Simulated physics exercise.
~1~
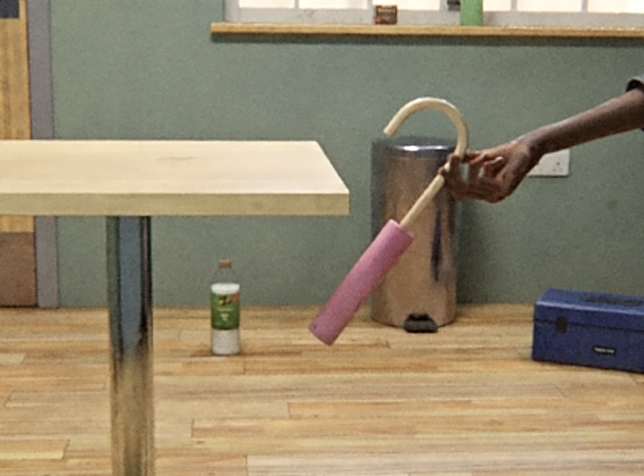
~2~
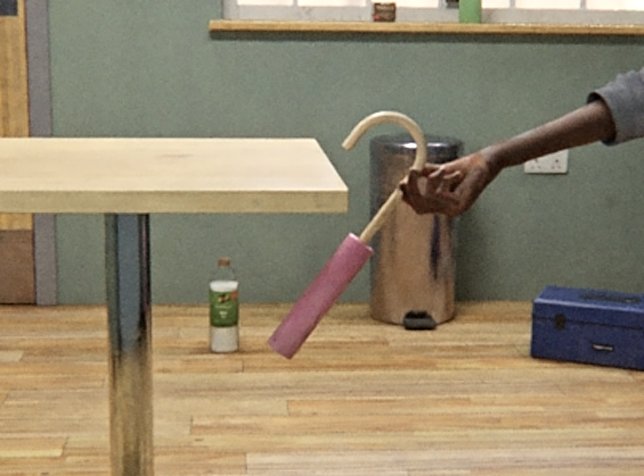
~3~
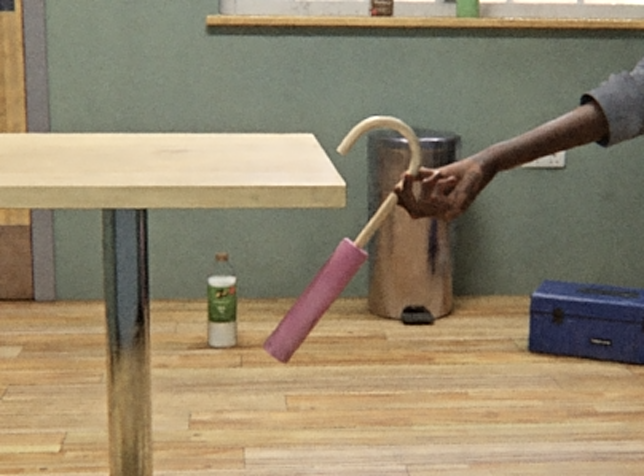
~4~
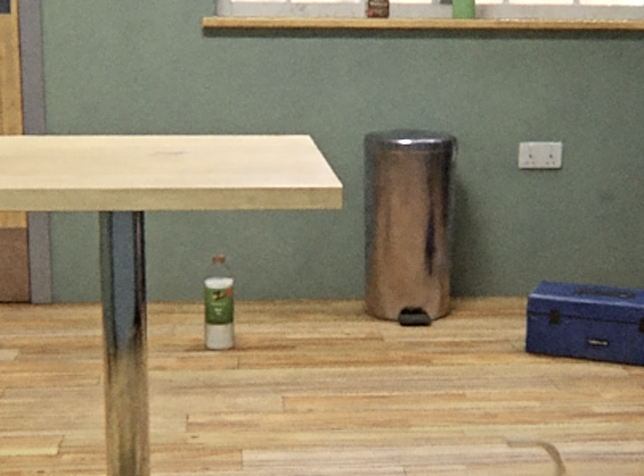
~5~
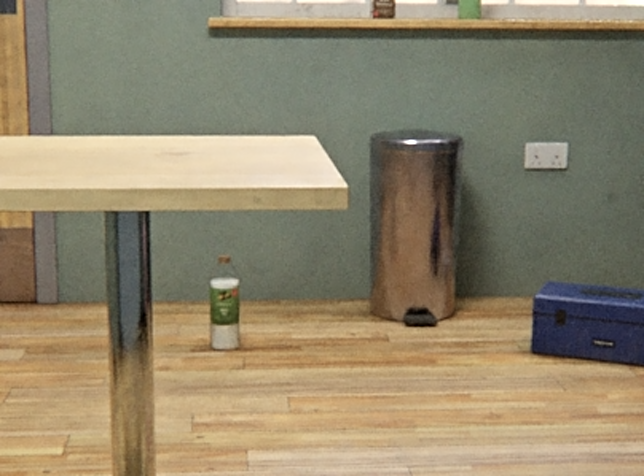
In a room with a green wall and a wooden floor, a slightly swaying camera looks from the side at a pale-topped table on a metal post at left. A bottle with a green label, a silver pedal bin and a blue toolbox stand beyond it. A hand reaching in from the right holds a closed pink umbrella by its curved pale handle, moving it left toward the table's edge and then slightly down. The umbrella fails to stay hanging and drops toward the lower right as the hand withdraws. Finally, the table edge is bare, with umbrella and hand out of view.
